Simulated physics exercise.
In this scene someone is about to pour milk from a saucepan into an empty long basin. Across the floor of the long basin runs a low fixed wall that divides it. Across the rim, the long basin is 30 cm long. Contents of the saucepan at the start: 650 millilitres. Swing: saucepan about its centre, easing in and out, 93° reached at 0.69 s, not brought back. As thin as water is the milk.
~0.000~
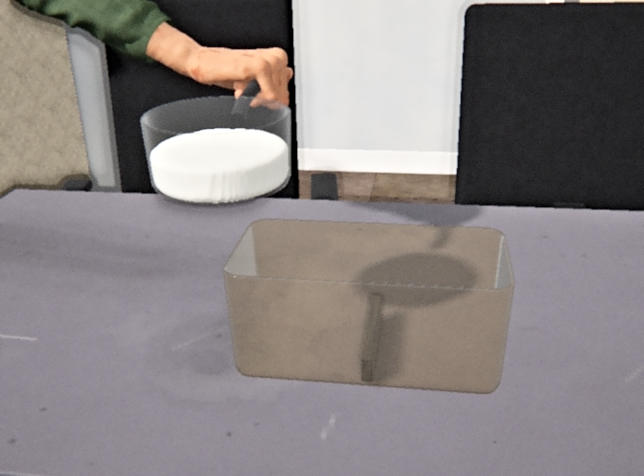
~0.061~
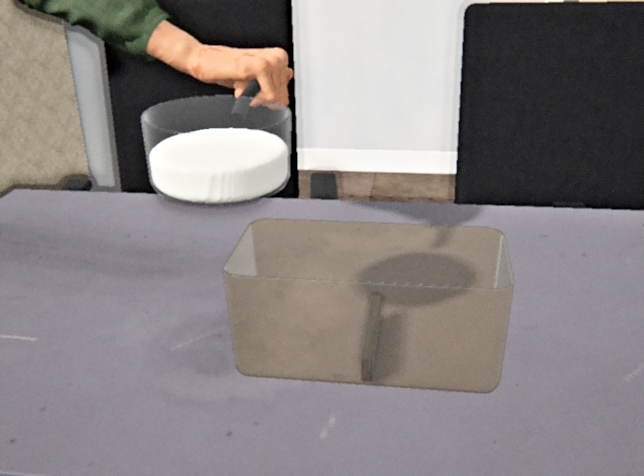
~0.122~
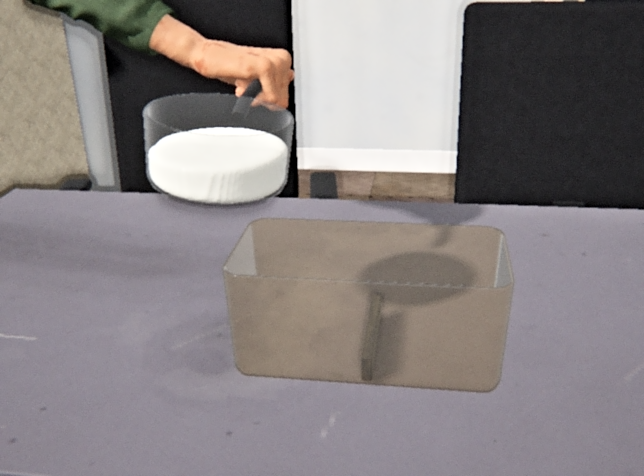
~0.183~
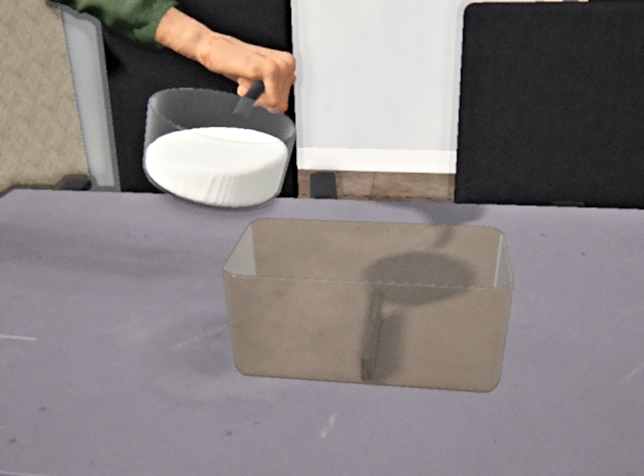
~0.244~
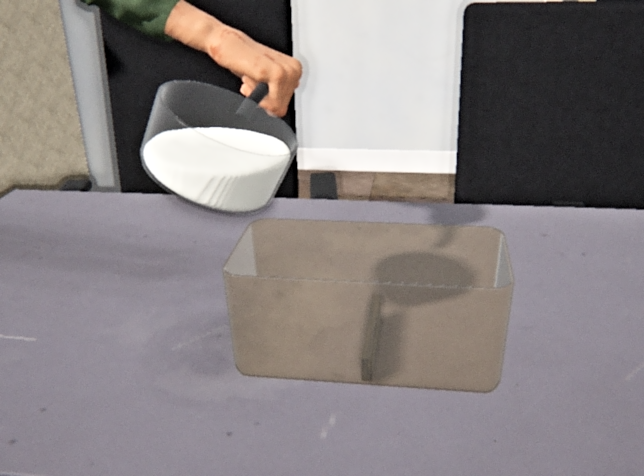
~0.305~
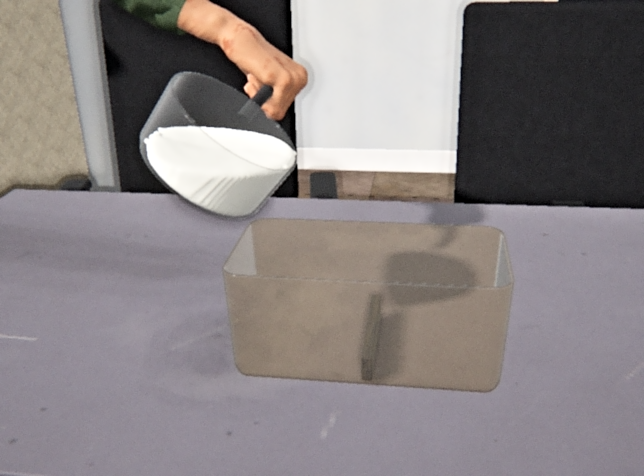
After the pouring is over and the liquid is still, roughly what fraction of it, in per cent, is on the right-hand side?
Roughly 13 out of 100 parts.
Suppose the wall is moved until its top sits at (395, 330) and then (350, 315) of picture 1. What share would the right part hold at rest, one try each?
Around 15 and 15 percent, in that order.
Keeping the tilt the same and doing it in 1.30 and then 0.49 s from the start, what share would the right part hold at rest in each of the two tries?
Try 1: 10 %; try 2: 20 %.
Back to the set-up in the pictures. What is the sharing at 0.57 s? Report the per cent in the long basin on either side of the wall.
Lab note: Left near 30, right near 0.
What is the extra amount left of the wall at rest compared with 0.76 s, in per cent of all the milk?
12 %.
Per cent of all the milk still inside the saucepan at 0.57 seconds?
Fraction remaining: Approx. 38 per cent.
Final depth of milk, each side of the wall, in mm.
The left ends up at roughly 28 mm, with the right at roughly 4 mm.
By 0.57 s the tilt is 86° and 38 per cent is still to pour, 30 is left of the wall and 0 right of it.
By 0.76 s the tilt is 93° and 15 per cent is still to pour, 73 is left of the wall and 4 right of it.
By 0.97 s the tilt is 93° and 5 per cent is still to pour, 83 is left of the wall and 9 right of it.
By 1.19 s the tilt is 93° and 2 per cent is still to pour, 84 is left of the wall and 13 right of it.
At rest 86 per cent lies left of the wall, 13 right of it and 1 outside.
